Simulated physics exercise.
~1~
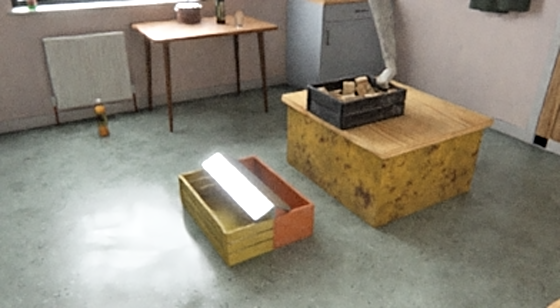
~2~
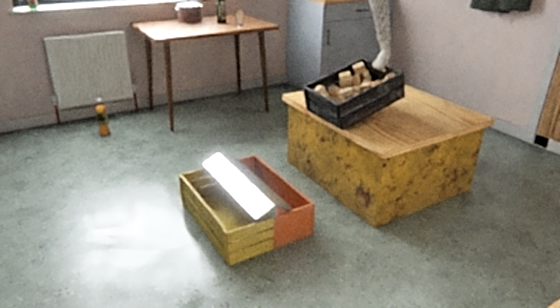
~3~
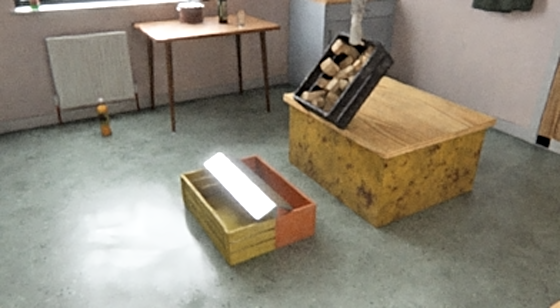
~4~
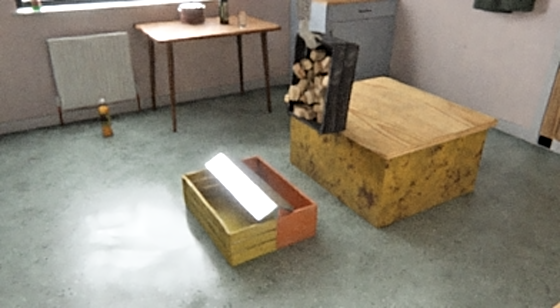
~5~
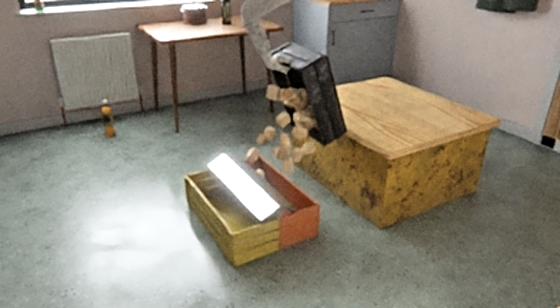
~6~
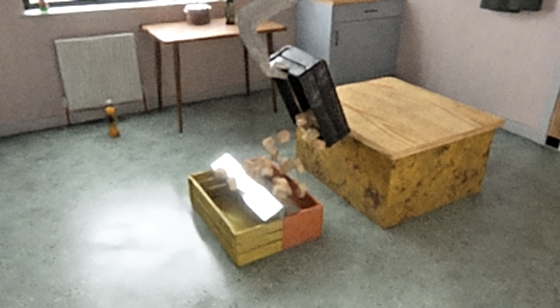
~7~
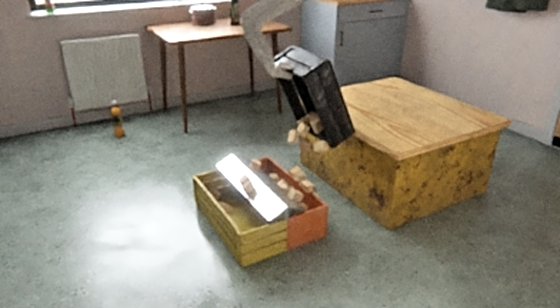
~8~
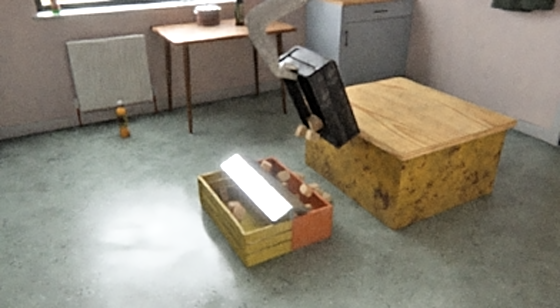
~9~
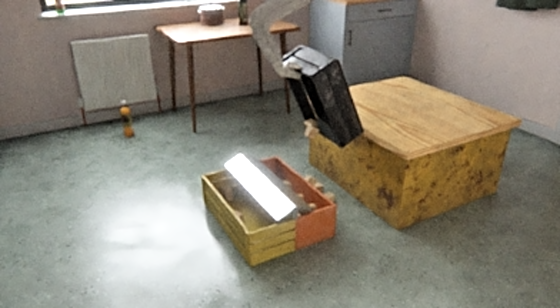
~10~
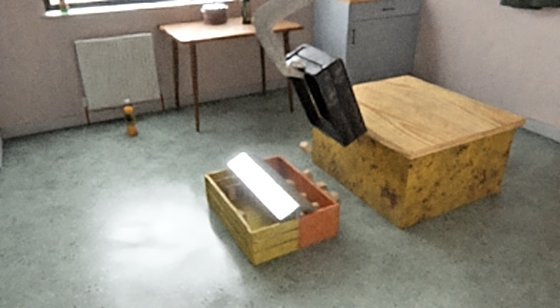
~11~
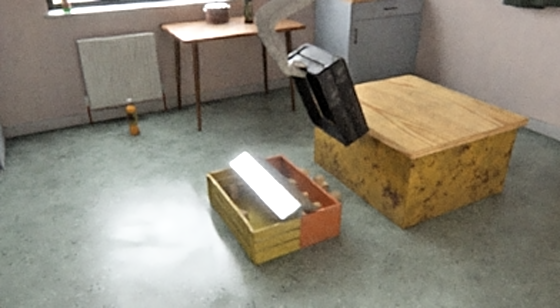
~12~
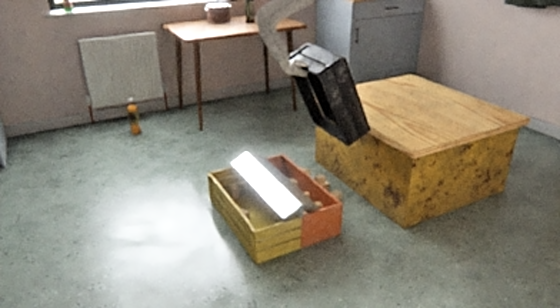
A black crate filled with small blocks of wood sits on a wooden-topped bench while a pale, arm-like shape reaches down to it. The crate tilts over the bench's front edge, lifting at the back until it stands on its side with the blocks still packed inside. It tips further, and the blocks tumble out in a stream toward the orange bin and the yellow box beyond it. The flow thins to a few last pieces as the view drifts slightly left. Finally the crate hangs still, steeply tilted, with blocks showing in the orange bin beside the bright ridge.
